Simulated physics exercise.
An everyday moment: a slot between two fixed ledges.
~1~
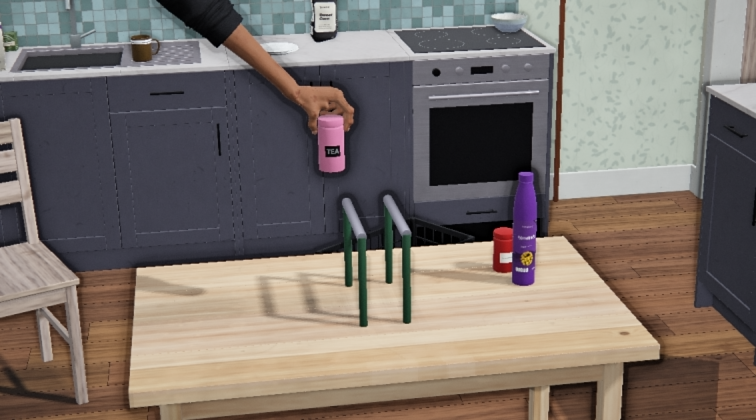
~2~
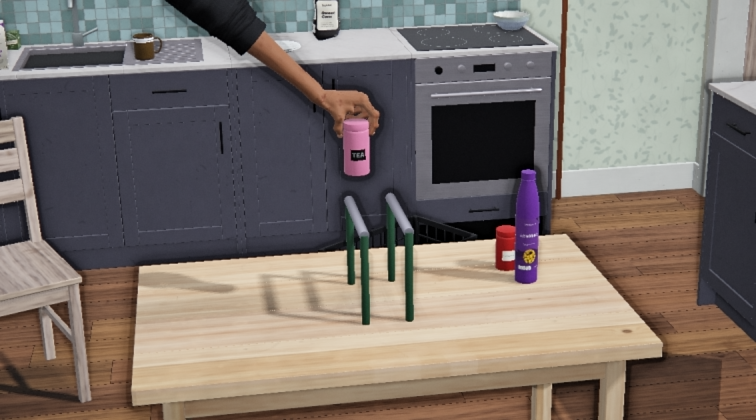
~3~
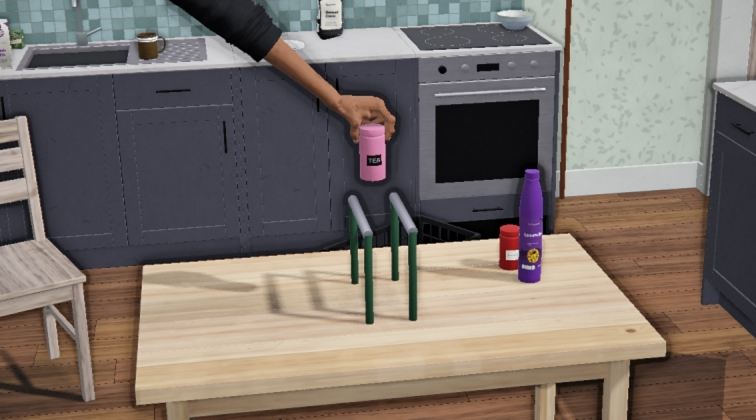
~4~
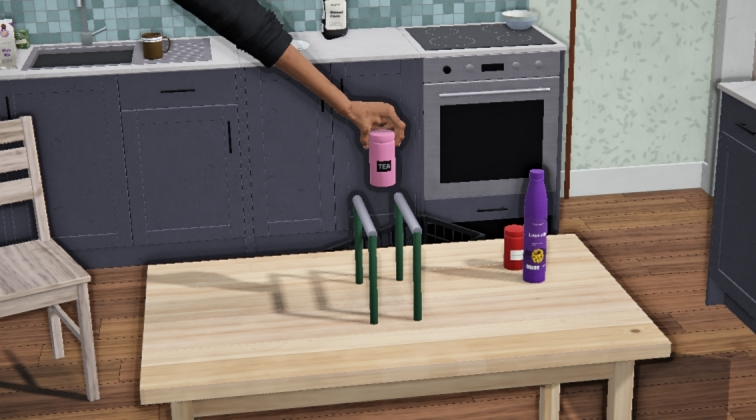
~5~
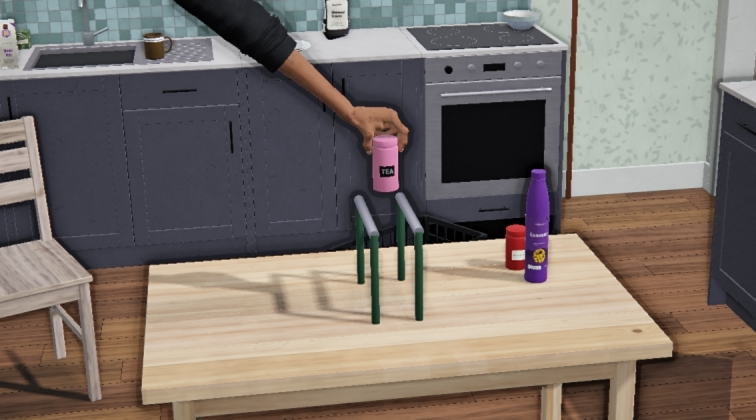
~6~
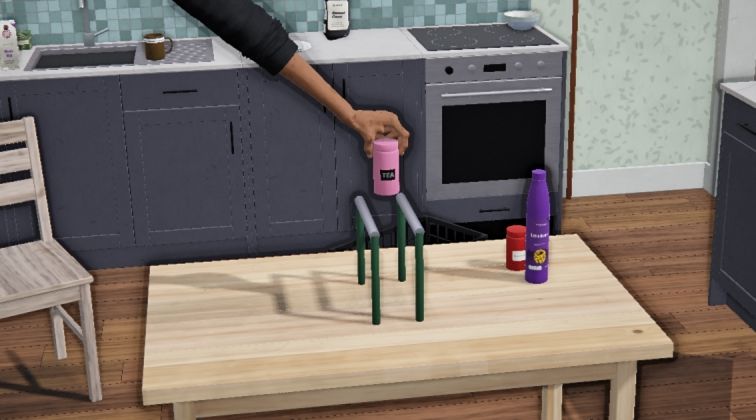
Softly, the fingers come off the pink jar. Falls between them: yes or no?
Yes.
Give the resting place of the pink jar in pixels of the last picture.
Around (388, 278).
Then, 0.20 s past the last view, pink jar displaced about its own width near (386, 186).
Then, 0.30 s past the last view, pink jar displaced well along near (387, 243).
Then, 0.40 s past the last view, pink jar displaced well along near (388, 270).
Finally, moved from the start, pink jar; the other 2 still in place. Final places as the last picture's camera would see them, pink jar near (388, 278). The jar reaches the table.
